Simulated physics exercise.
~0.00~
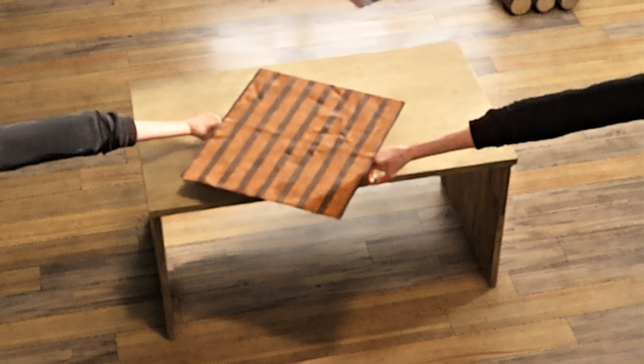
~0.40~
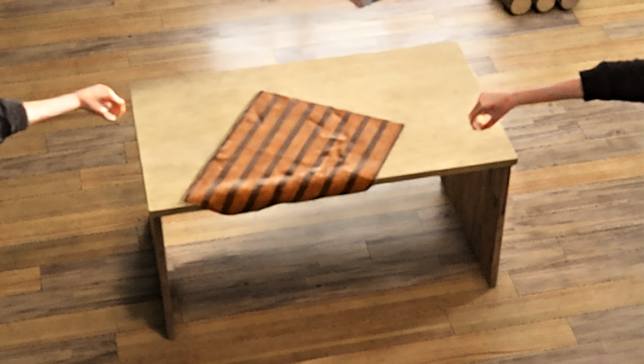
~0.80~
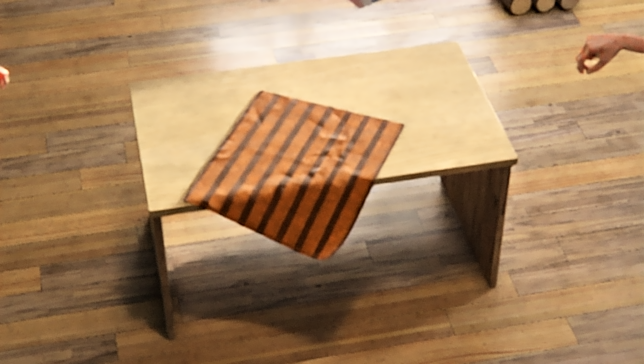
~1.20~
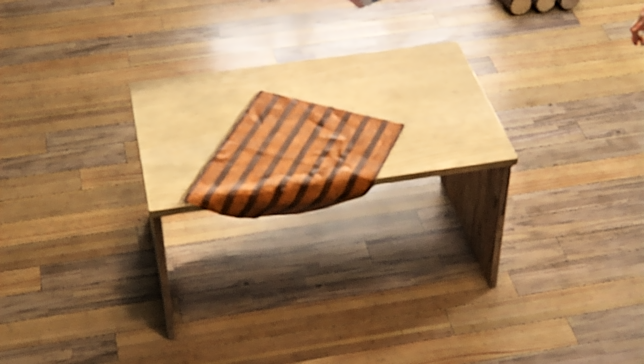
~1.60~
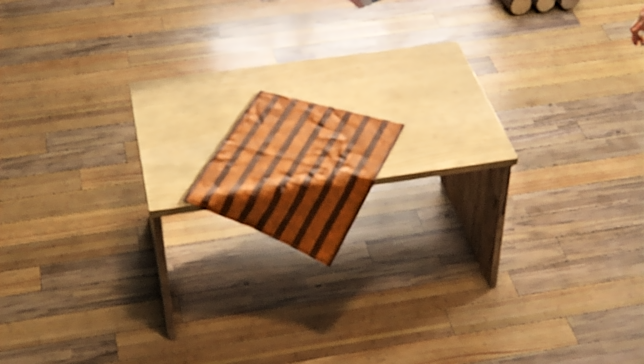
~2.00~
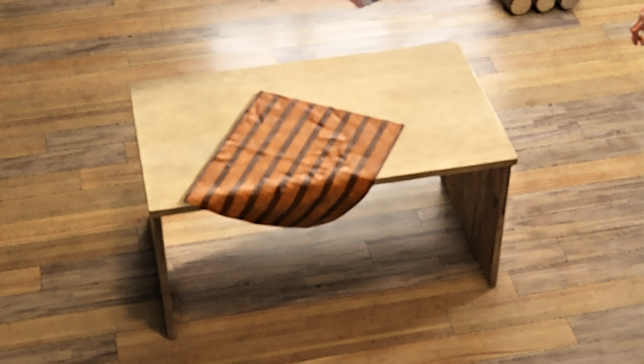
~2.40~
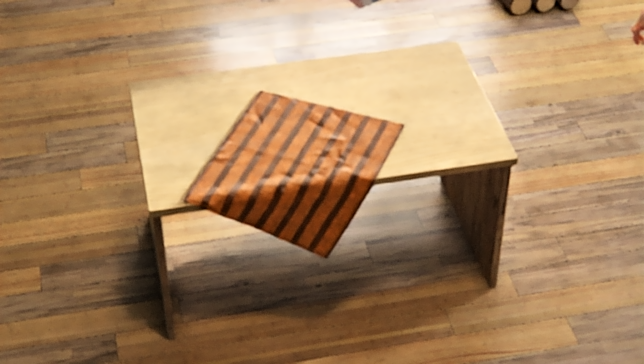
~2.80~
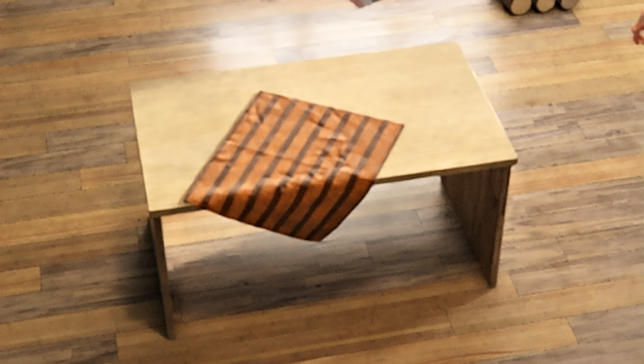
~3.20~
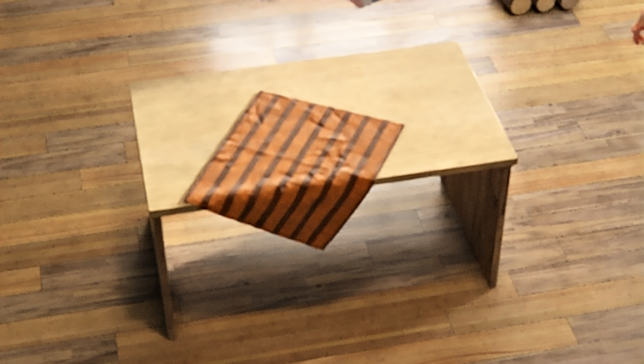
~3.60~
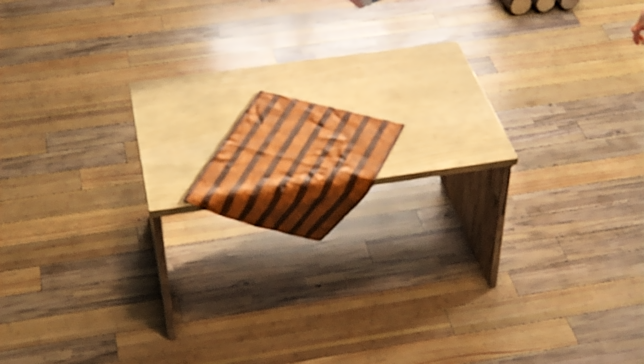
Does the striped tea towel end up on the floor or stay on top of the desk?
The tea towel stays on top of the desk, with its front corner hanging over the edge.
